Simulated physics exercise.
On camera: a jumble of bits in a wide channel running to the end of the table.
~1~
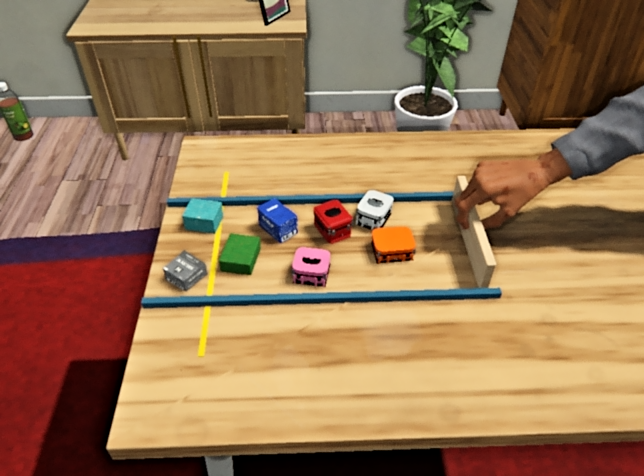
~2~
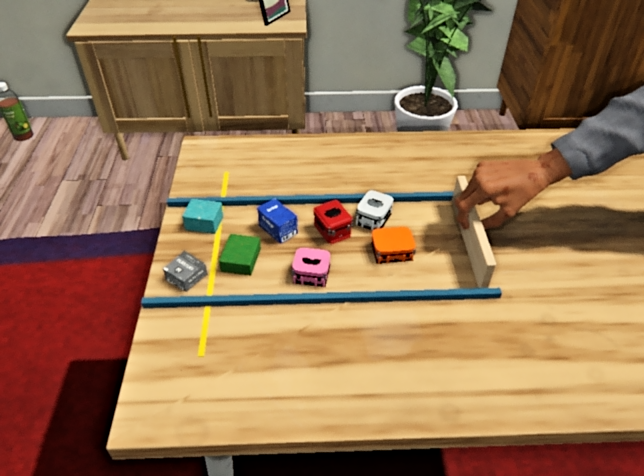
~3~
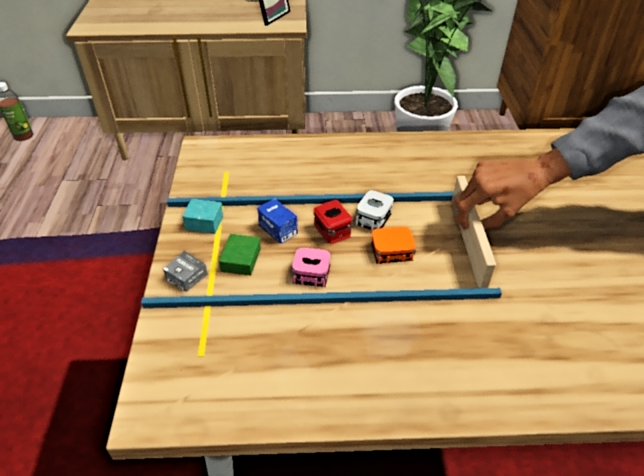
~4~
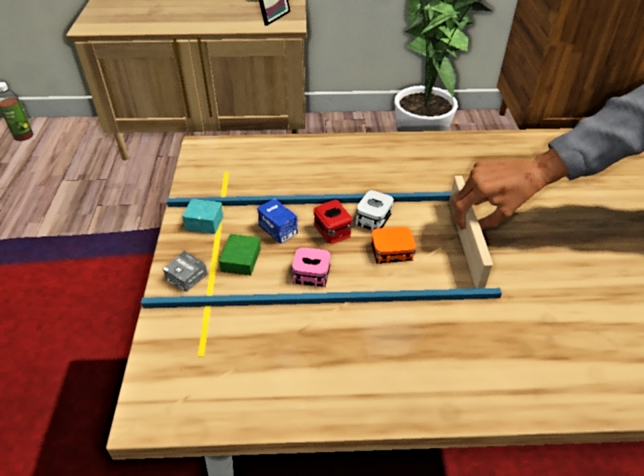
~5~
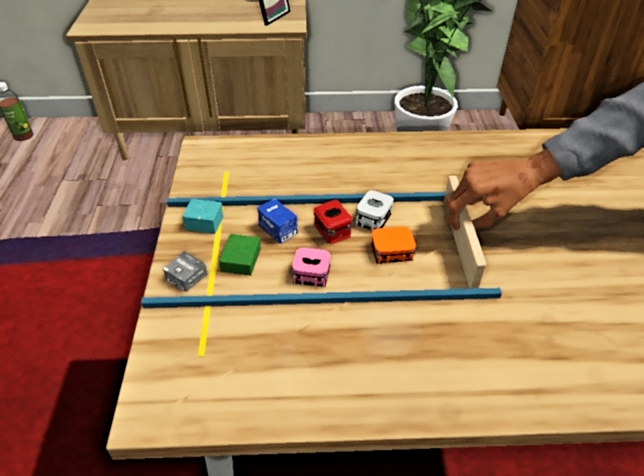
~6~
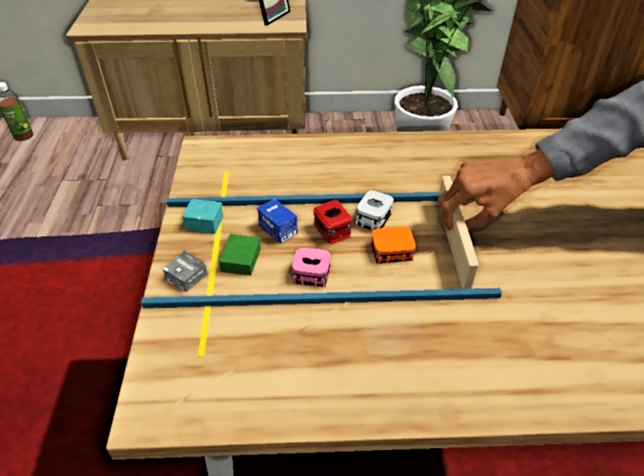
Wooden board held by a hand sliding slightly left between blue rails, while eight small colourful blocks and cases sit still.
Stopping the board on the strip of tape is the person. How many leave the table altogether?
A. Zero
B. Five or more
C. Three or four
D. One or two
Three or four (C).
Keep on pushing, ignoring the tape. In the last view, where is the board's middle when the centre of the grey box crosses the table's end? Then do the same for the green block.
The middle would be close to (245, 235) and then close to (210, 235).
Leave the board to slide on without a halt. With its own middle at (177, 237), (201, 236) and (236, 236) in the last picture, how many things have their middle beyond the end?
In order: 5, 4, 2.
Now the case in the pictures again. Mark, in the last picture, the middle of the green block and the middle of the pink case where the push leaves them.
The first one ends at (158, 258), the second at (194, 274).
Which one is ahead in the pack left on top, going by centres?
The green block finishes closest.
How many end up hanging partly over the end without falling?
The number overhanging is 1.
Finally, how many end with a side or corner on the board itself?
3 in contact.
A little later, none off yet; grey box at rest near (185, 271); turquoise block at rest near (203, 216); green block at rest near (241, 254).
When it is over, the number that fall off is three or four; down, blue box, turquoise block and grey box.
